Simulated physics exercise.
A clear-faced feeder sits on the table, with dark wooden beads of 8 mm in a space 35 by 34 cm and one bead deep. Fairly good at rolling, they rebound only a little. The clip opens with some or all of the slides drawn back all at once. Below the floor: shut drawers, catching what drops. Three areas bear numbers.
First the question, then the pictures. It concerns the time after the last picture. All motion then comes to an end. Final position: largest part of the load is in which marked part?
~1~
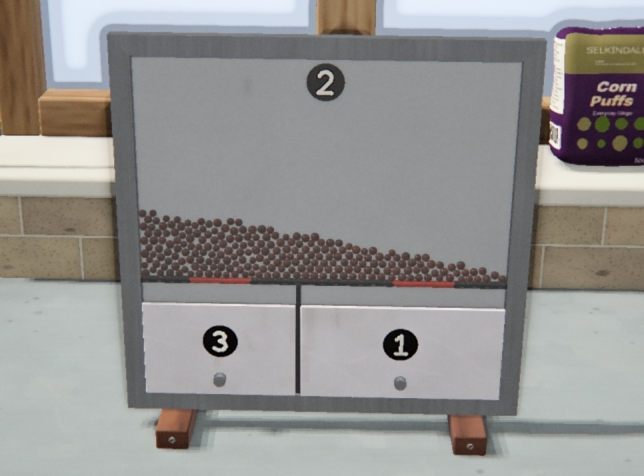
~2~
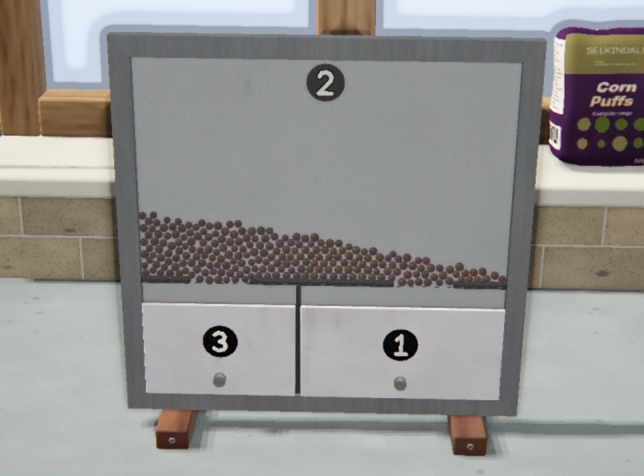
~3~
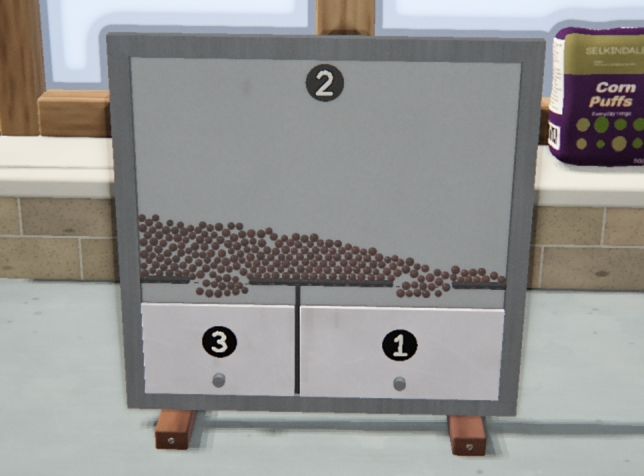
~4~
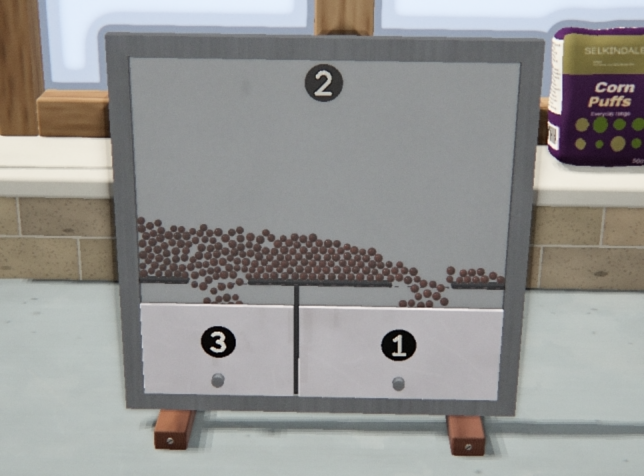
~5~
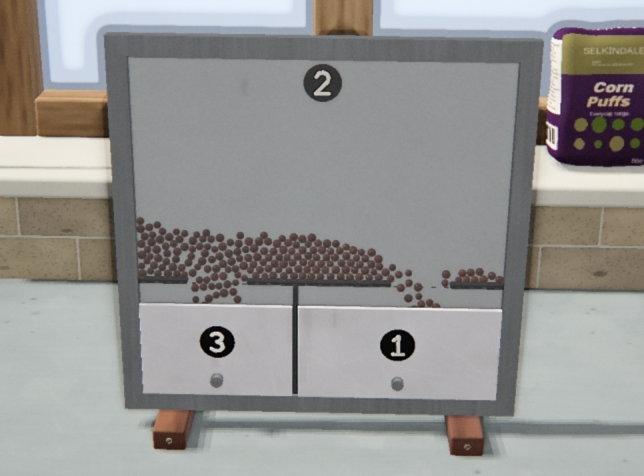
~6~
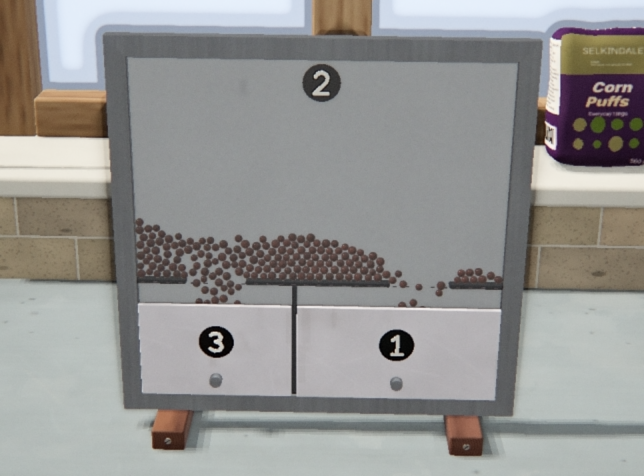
Marked 3.
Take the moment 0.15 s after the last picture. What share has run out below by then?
I reckon close to 50 in a hundred.
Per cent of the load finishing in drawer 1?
My estimate is some 15 in a hundred.
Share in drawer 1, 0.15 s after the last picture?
About 10 percent.
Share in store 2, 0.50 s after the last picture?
Share: Close to 40 percent.
Then, 0.15 s after the last picture, 50 % are out; no. 1, 10 %, no. 2, 50 %, no. 3, 35 %.
Then, 0.50 s after the last picture, 60 % are out; no. 1, 15 %, no. 2, 40 %, no. 3, 45 %.
Then, 1.20 s after the last picture, 65 % are out; no. 1, 15 %, no. 2, 35 %, no. 3, 50 %.
At rest 1.4 s after the last picture, 65 % are out; no. 1, 15 %, no. 2, 35 %, no. 3, 50 %.
